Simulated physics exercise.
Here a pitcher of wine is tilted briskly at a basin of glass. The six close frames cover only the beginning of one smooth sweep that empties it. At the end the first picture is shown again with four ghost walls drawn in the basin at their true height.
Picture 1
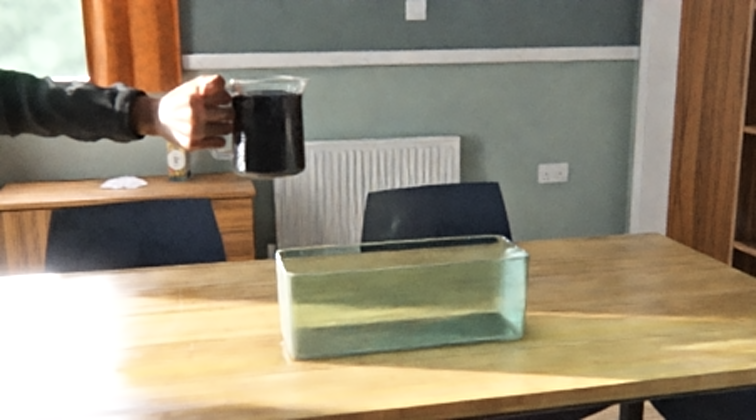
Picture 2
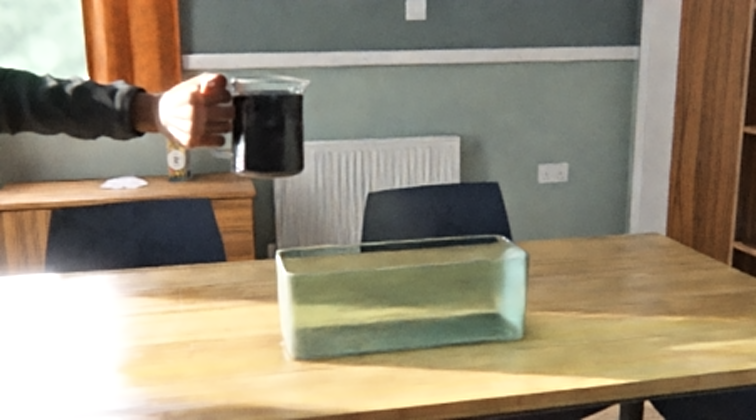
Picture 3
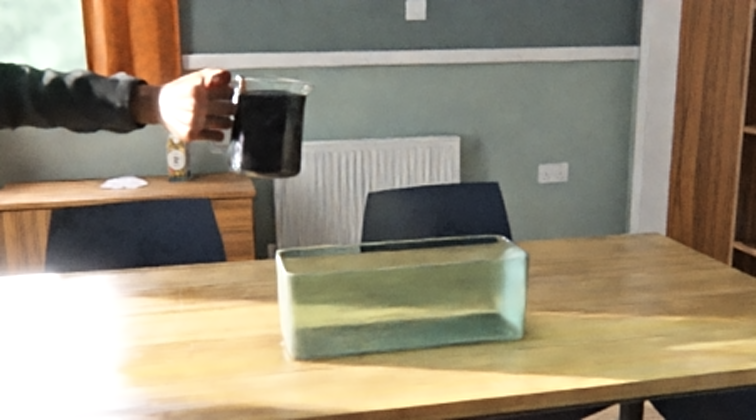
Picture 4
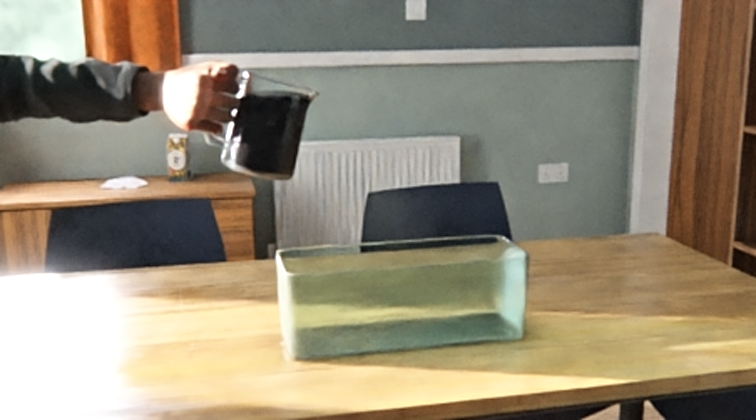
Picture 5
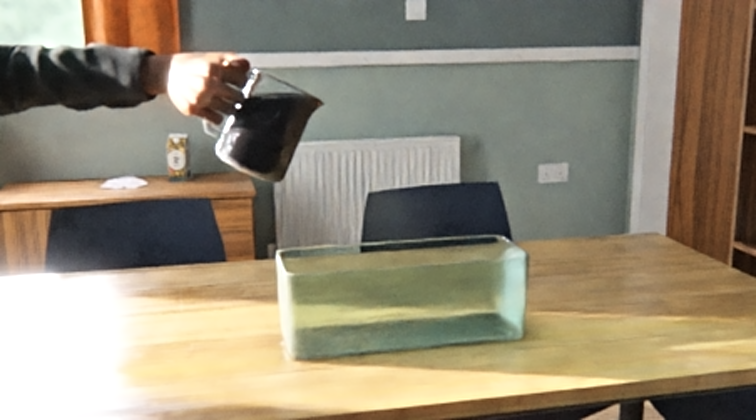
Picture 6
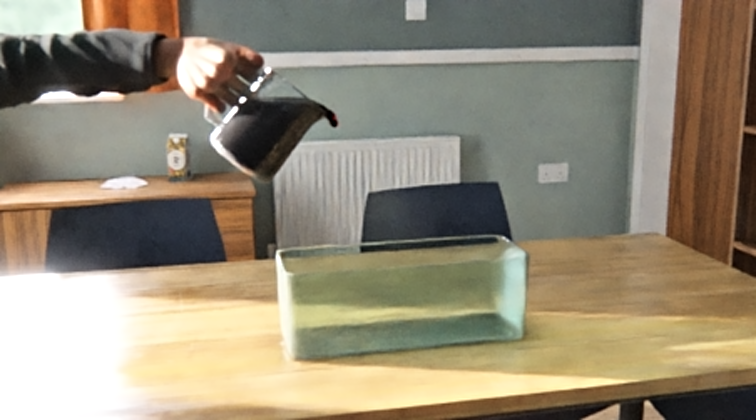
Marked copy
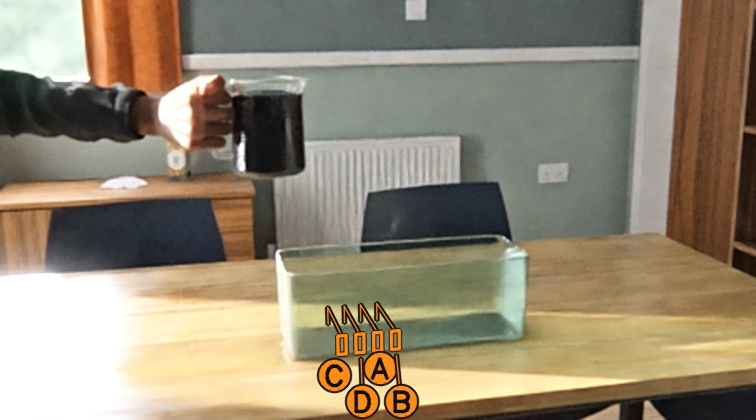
A hand tilts a glass pitcher of dark liquid rightward until some crosses its lip.
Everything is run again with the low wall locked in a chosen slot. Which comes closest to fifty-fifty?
B is best.
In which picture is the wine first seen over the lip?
In picture 6.
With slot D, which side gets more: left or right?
The right one.
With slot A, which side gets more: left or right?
The right one.
In orange, A at (378, 356); B at (396, 355); C at (343, 360); D at (360, 358).
Choosing A, about 23 % ends left of the wall and 76 % right of it.
Choosing B, about 47 % ends left of the wall and 51 % right of it.
Choosing C, about 14 % ends left of the wall and 84 % right of it.
Choosing D, about 14 % ends left of the wall and 84 % right of it.
